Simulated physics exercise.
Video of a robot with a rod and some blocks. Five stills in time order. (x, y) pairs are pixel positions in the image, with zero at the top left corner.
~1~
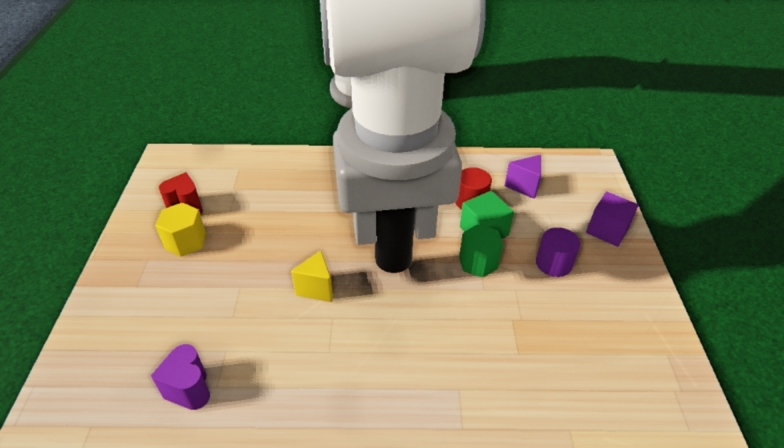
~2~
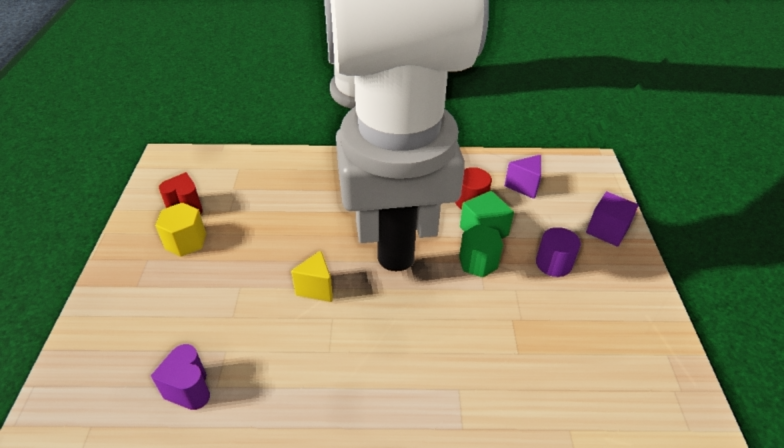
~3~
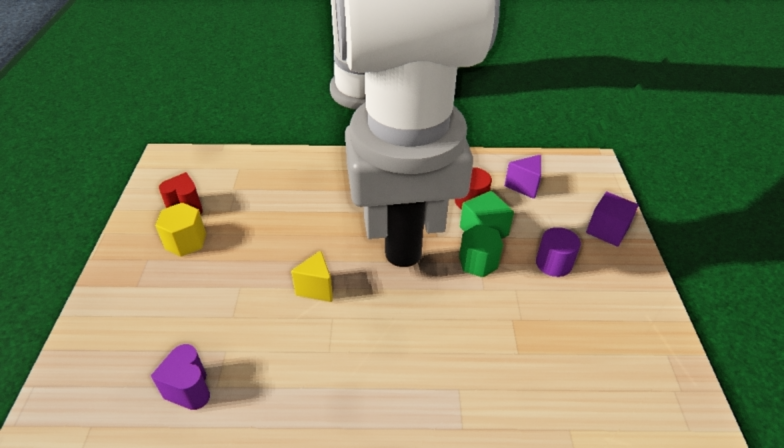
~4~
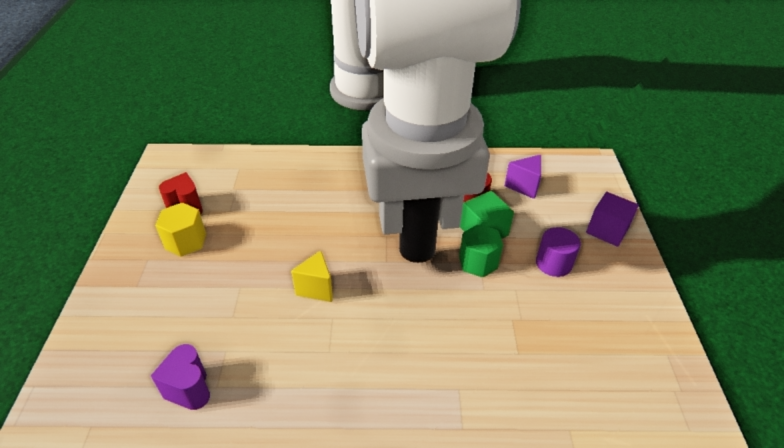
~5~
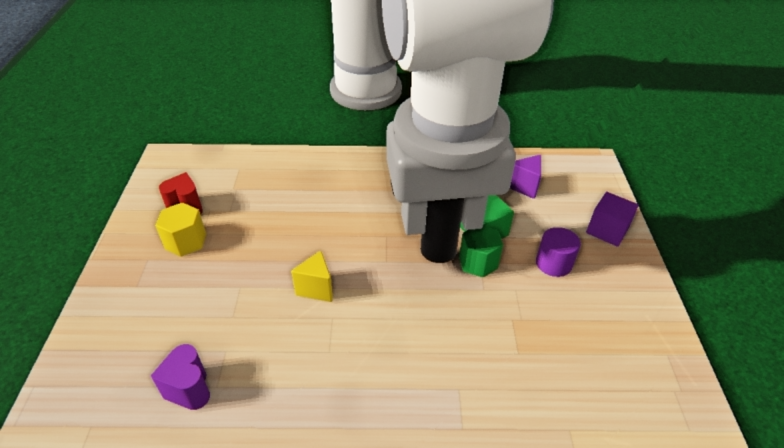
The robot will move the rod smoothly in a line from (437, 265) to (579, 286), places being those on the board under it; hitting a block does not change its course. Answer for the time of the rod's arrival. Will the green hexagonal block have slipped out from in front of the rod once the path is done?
Yes.
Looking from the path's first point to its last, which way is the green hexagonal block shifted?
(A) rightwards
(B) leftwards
I choose B.
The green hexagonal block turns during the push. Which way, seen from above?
Short answer: Counterclockwise.
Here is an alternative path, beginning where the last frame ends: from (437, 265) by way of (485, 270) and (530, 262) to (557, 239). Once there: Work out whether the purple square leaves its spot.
At the end, its place is different.
On the path given first. One third of the way, rod (487, 257); green hexagonal block (521, 237), turned 30° anticlockwise; green square (491, 205).
Two thirds of the way, rod (536, 264); green hexagonal block (540, 228), turned 60° anticlockwise; green square (491, 205); purple disc (580, 234).
At the end, rod (585, 271); green hexagonal block (540, 228), turned 65° anticlockwise; green square (491, 205); purple disc (581, 234).
